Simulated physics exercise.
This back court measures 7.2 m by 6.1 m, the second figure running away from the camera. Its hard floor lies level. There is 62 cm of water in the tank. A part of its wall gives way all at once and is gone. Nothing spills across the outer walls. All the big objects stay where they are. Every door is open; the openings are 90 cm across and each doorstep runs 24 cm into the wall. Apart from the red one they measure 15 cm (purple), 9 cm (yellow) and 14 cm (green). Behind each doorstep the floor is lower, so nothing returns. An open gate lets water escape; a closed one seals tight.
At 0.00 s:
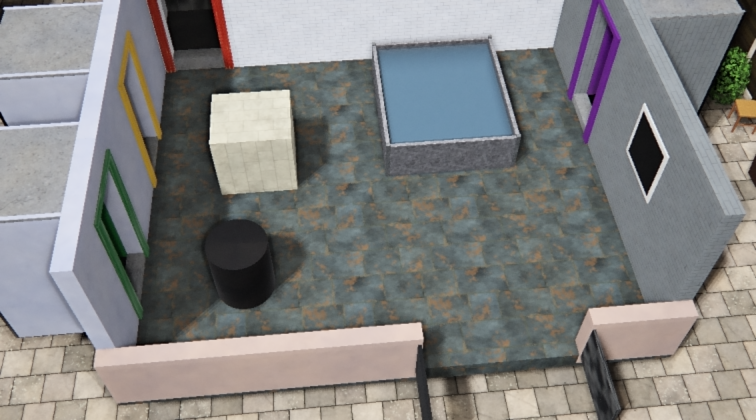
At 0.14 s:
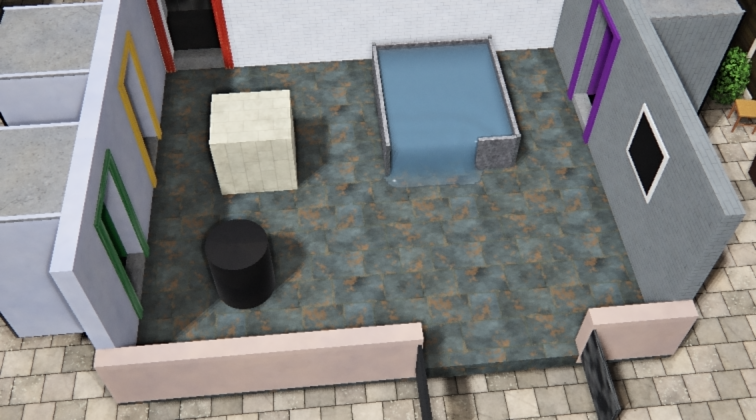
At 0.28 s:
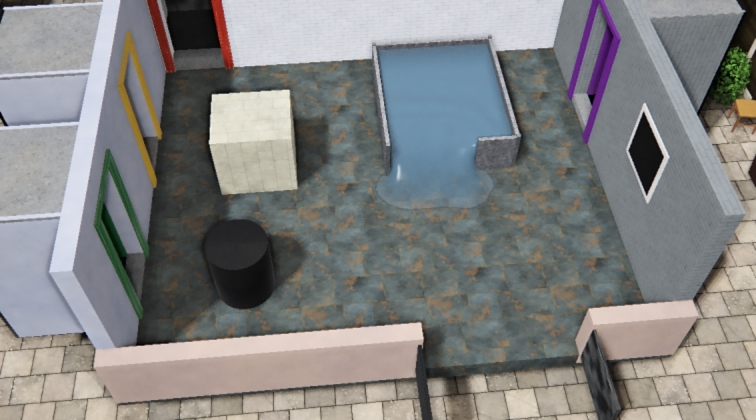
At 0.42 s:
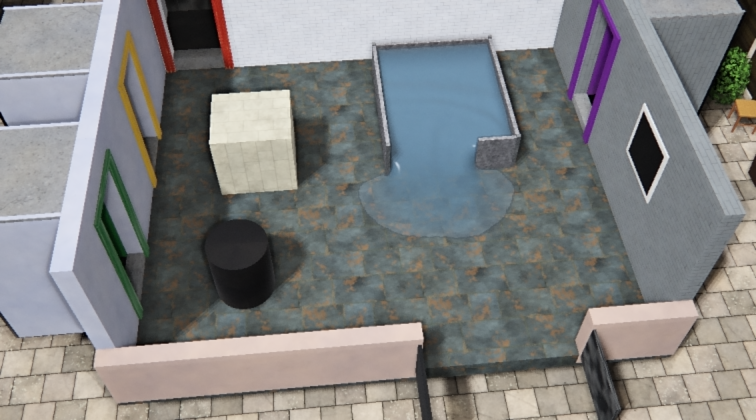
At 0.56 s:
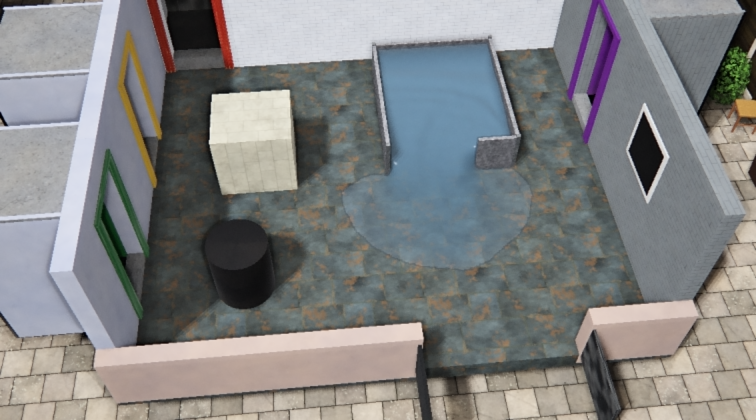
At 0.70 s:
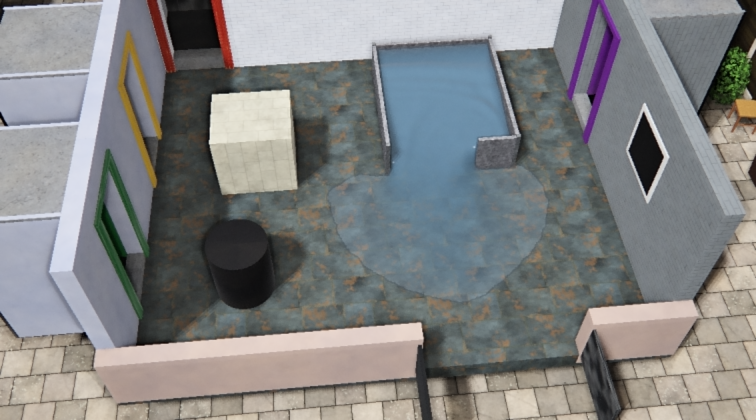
A walled courtyard held a raised tank of still water, a pale block and a black cylinder; part of the tank's front wall vanished, and water poured out, spreading across the floor in a widening rounded sheet.
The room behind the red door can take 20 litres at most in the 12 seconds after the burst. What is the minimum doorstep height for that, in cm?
Close to 7 cm is just enough.
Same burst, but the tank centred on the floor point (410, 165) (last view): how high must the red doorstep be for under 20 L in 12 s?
Some 10.5 cm.
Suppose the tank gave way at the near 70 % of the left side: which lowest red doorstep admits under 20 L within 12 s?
About 23 cm.
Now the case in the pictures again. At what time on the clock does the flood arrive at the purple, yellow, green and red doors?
Arrival: Purple 5.5 s, yellow 4.5 s, green 3.2 s, red 5.5 s.
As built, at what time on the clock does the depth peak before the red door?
At about 7.0 s.
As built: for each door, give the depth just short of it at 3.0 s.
Depths in cm: Purple 0, yellow 0, green 0, red 0.
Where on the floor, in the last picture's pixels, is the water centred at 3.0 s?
Around (419, 192).
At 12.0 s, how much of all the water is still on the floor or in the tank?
Some 56 per cent remains.
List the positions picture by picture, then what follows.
Still water, 62 cm deep, in the tank at (442, 92); the red door at (190, 25) is dry, in the first picture.
The front is at (402, 185), 0.3 m from the gap at (432, 163); 0.3 m2 of floor is wet, 62 cm left at the back, in the second picture.
The front is at (458, 204), 0.7 m from the gap at (432, 163); 1.0 m2 of floor is wet, 62 cm left at the back, in the third picture.
The gap is at (432, 164), the front 1.3 m out at (440, 233); the back of the tank holds 62 cm, in the fourth picture.
The gap is at (432, 164), the front 1.9 m out at (454, 265); the back of the tank holds 62 cm, in the fifth picture.
The front is at (456, 296), 2.4 m from the gap at (432, 164); 5.2 m2 of floor is wet, 60 cm left at the back; the red door at (190, 25), 4.8 m from the gap, is still 4.1 m from the nearest water, in the sixth picture.
After 1.4 s water covers 30 % of the floor, deepest (32 cm) near (423, 180); it has not reached the red door.
After 3.0 s water covers 45 % of the floor, deepest (27 cm) near (134, 377); it has not reached the red door.
After 12.0 s water covers 95 % of the floor, deepest (8 cm) near (433, 66); 7 cm at the red door, 0 litres in over its 27 cm doorstep.
At the red door as built, the water arrived by 5.7 s and peaked near 11 cm at 7.0 s.
With a doorstep of 6.5 cm, 27 litres would have come in within the 12 s; with 7.5 cm, 14 litres. So under 20 litres takes about 7 cm.
